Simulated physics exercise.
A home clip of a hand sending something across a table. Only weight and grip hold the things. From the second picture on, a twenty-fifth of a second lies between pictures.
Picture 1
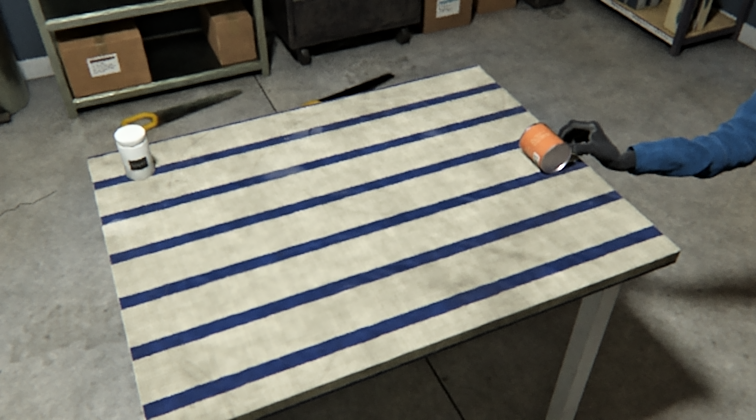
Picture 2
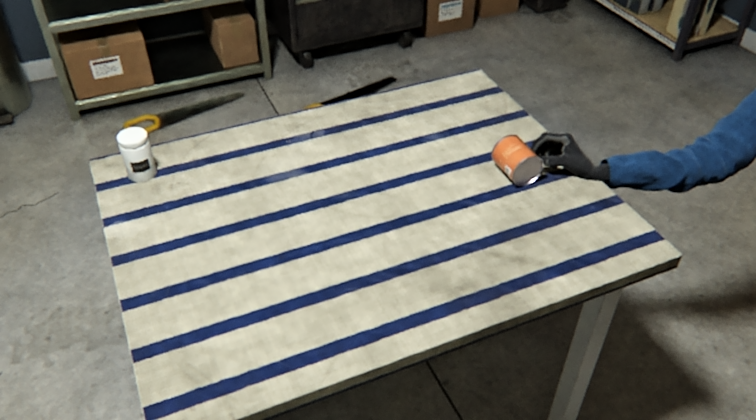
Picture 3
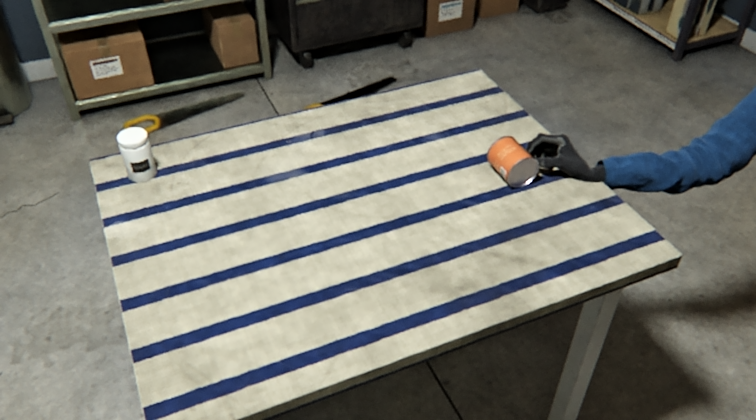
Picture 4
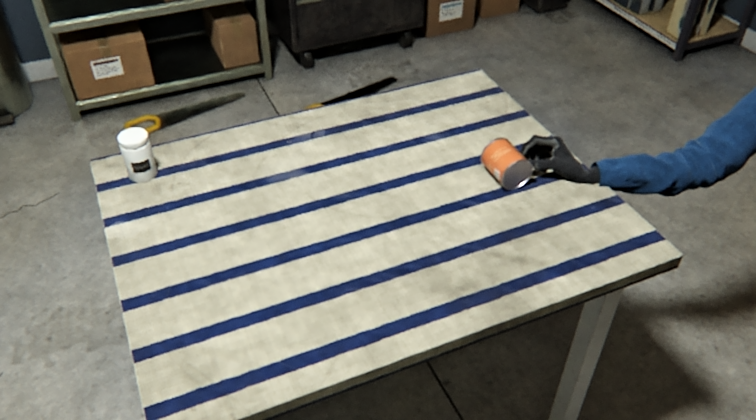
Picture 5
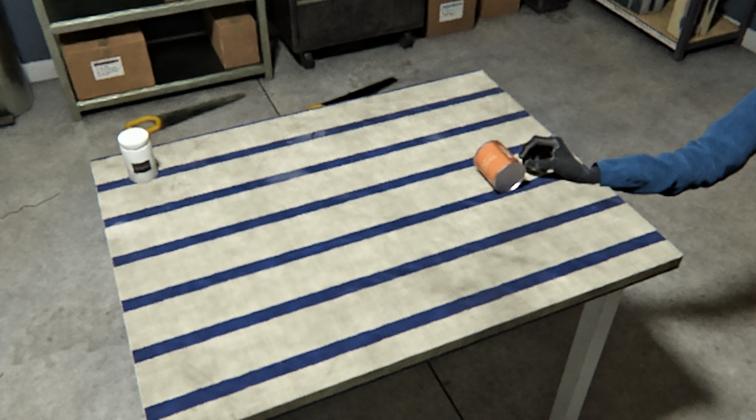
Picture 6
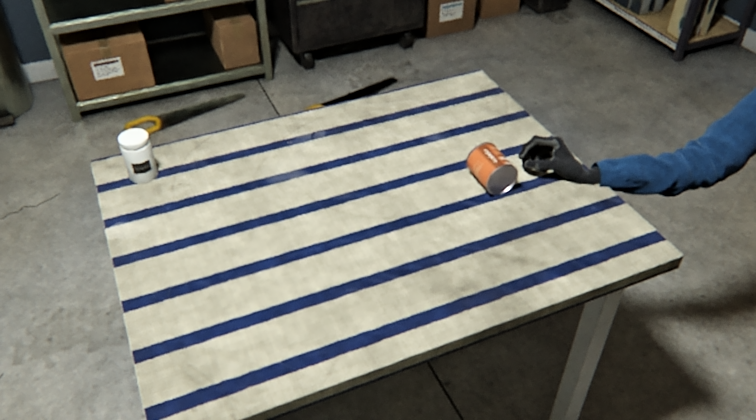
In a garage or workshop with a concrete floor, a table is seen from above at an angle by a still camera. Its cream top has dark blue stripes, with a white bottle at the left, saws behind it, boxes on a shelf beyond, and a tipped orange tin at the right. A black-gloved, blue-sleeved hand moves the tin a short way left, then the tin edges slightly farther, leaving the fingers.
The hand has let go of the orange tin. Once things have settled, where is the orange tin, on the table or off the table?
The orange tin stays on the table.
Then, 0.20 s later than the last frame, orange tin moved well along near (457, 179).
Then, 0.40 s later than the last frame, orange tin moved well along near (426, 187).
Then, 0.70 s later than the last frame, orange tin moved well along near (387, 199).
Then, 1.10 s later than the last frame, orange tin moved well along near (351, 209).
When it is over, moved from the start, orange tin. End places, in pixels of the last picture, orange tin near (337, 213).
